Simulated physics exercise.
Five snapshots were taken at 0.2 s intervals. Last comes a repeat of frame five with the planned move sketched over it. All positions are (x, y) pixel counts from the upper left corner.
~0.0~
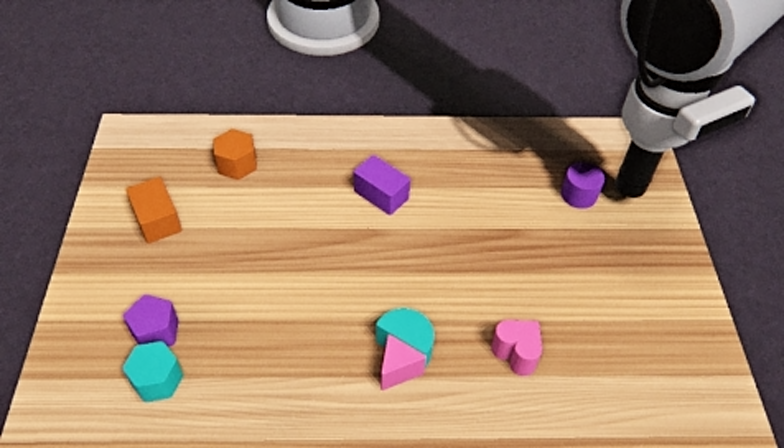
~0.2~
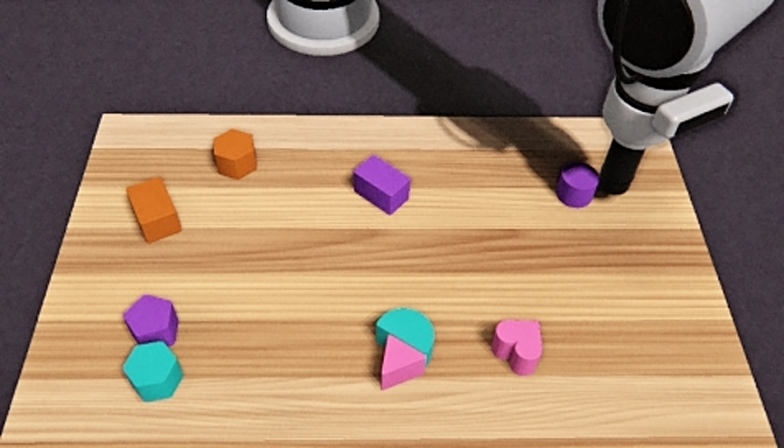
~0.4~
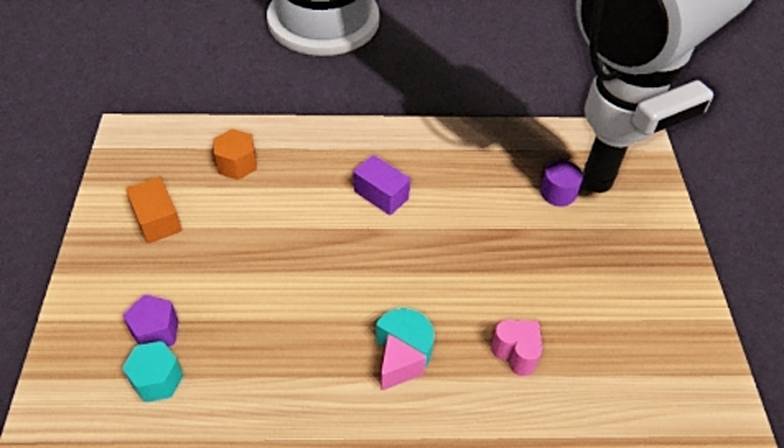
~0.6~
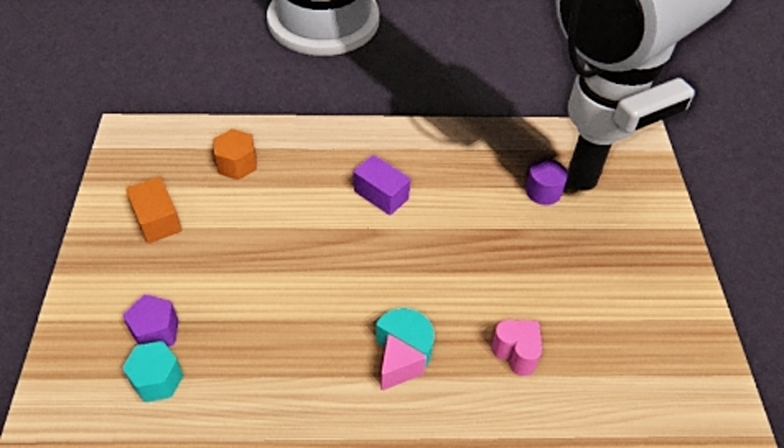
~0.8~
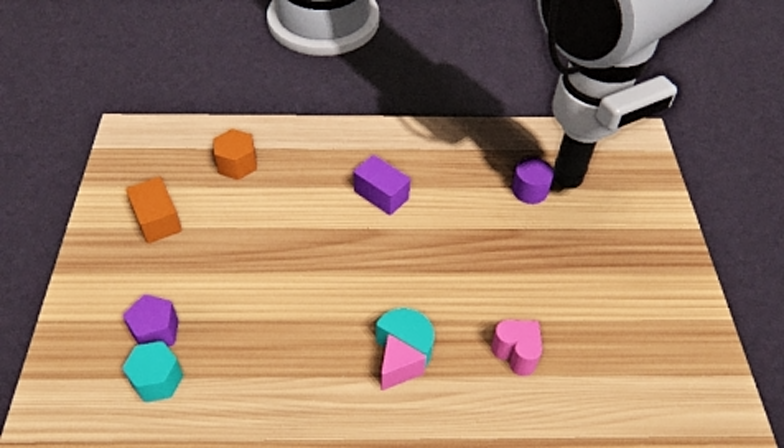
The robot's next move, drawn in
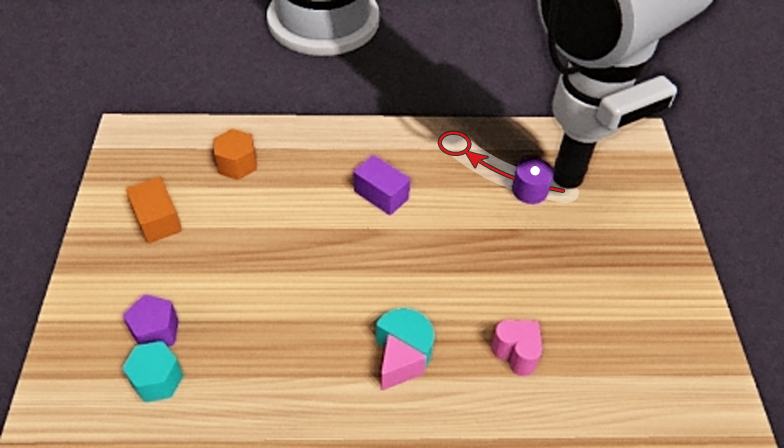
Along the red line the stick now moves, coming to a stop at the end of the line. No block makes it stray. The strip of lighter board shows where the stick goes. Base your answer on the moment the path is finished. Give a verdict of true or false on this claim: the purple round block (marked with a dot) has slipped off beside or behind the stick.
True.
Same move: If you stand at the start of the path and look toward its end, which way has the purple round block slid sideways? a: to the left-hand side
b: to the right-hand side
Correct choice: A.
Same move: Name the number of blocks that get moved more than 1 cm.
It's going to be one.
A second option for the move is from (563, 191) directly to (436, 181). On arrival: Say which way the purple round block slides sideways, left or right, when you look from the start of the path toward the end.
Heads left.
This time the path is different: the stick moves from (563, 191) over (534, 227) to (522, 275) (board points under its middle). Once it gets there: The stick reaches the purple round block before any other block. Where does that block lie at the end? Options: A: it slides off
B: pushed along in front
Correct choice: A.
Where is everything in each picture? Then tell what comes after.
The first frame shows stick's lower end at (630, 187); purple round block at (586, 175).
The second frame shows stick at (613, 185); purple round block at (581, 175).
The third frame shows stick at (597, 182); purple round block at (564, 173).
The fourth frame shows stick at (581, 180); purple round block at (549, 172).
The fifth frame shows stick at (567, 178); purple round block at (535, 171).
Drawn move, from (563, 191) over (522, 181) and (485, 164) to (455, 143); the dot is on the purple round block.
The first path, step by step. One third of the way, stick at (524, 167); purple round block at (494, 168).
Two thirds of the way, stick at (486, 151); purple round block at (474, 166).
At the end, stick at (456, 130); purple round block at (474, 166).
